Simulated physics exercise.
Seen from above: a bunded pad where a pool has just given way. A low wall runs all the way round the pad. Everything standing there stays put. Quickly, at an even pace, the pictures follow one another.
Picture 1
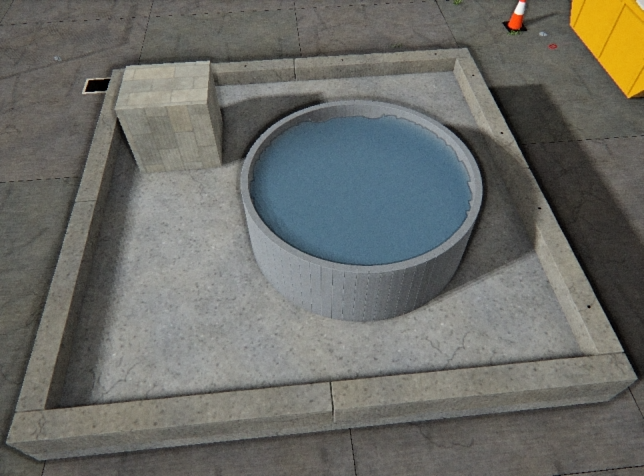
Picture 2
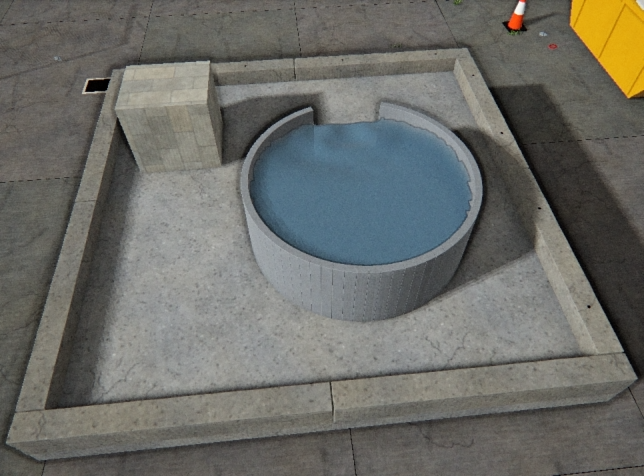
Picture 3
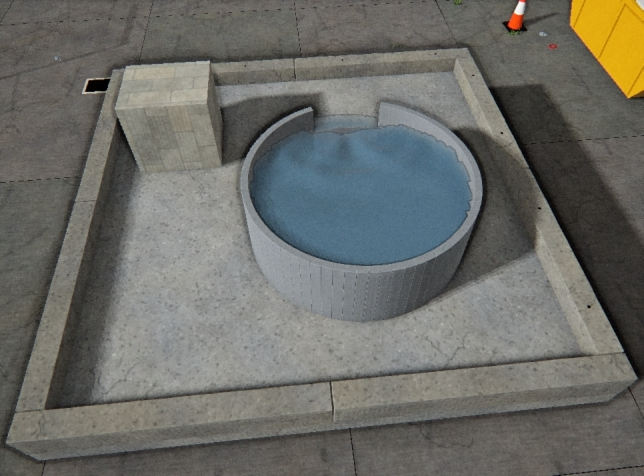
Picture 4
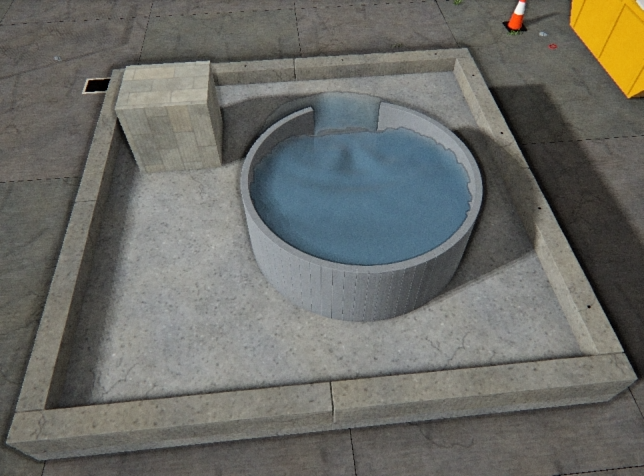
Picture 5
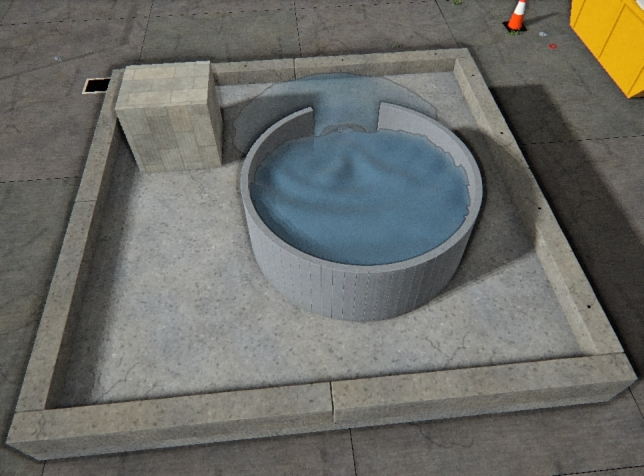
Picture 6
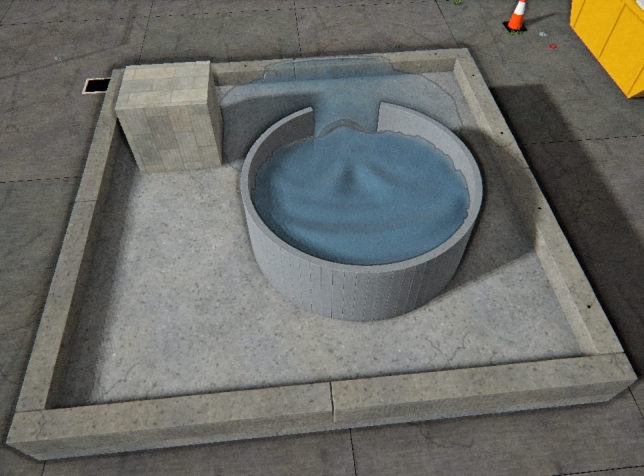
On a walled concrete pad, a round pool of still water opens at a gap on its far side, and water pours out, its surface rippling, then spreads in a shallow sheet along the pad's far wall beside a concrete block.
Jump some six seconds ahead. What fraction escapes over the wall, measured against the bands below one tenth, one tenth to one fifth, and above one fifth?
Judging by that, the escape is notable, a tenth up to a fifth.
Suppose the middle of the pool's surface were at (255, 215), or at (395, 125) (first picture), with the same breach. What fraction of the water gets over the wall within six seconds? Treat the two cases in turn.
I'd say some 12 per cent for the first and some 24 per cent for the second.
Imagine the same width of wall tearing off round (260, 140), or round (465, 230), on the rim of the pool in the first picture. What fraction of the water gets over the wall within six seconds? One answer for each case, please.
About 12% and then about 28%.
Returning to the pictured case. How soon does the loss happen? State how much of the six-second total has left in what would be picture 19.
Roughly 65 percent.
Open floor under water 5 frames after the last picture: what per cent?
It comes to 35 per cent.
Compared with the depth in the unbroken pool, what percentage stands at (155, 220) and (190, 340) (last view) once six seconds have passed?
In order: Roughly 4 % and 10 %.
A moment on, water covers 30 % of the floor; the low wall has let 0 % over.
Next, water covers 35 % of the floor; the low wall has let 1 % over.
Then, water covers 50 % of the floor; the low wall has let 9 % over.
Later, water covers 70 % of the floor; the low wall has let 12 % over.
In the end, water covers 80 % of the floor; the low wall has let 13 % over.
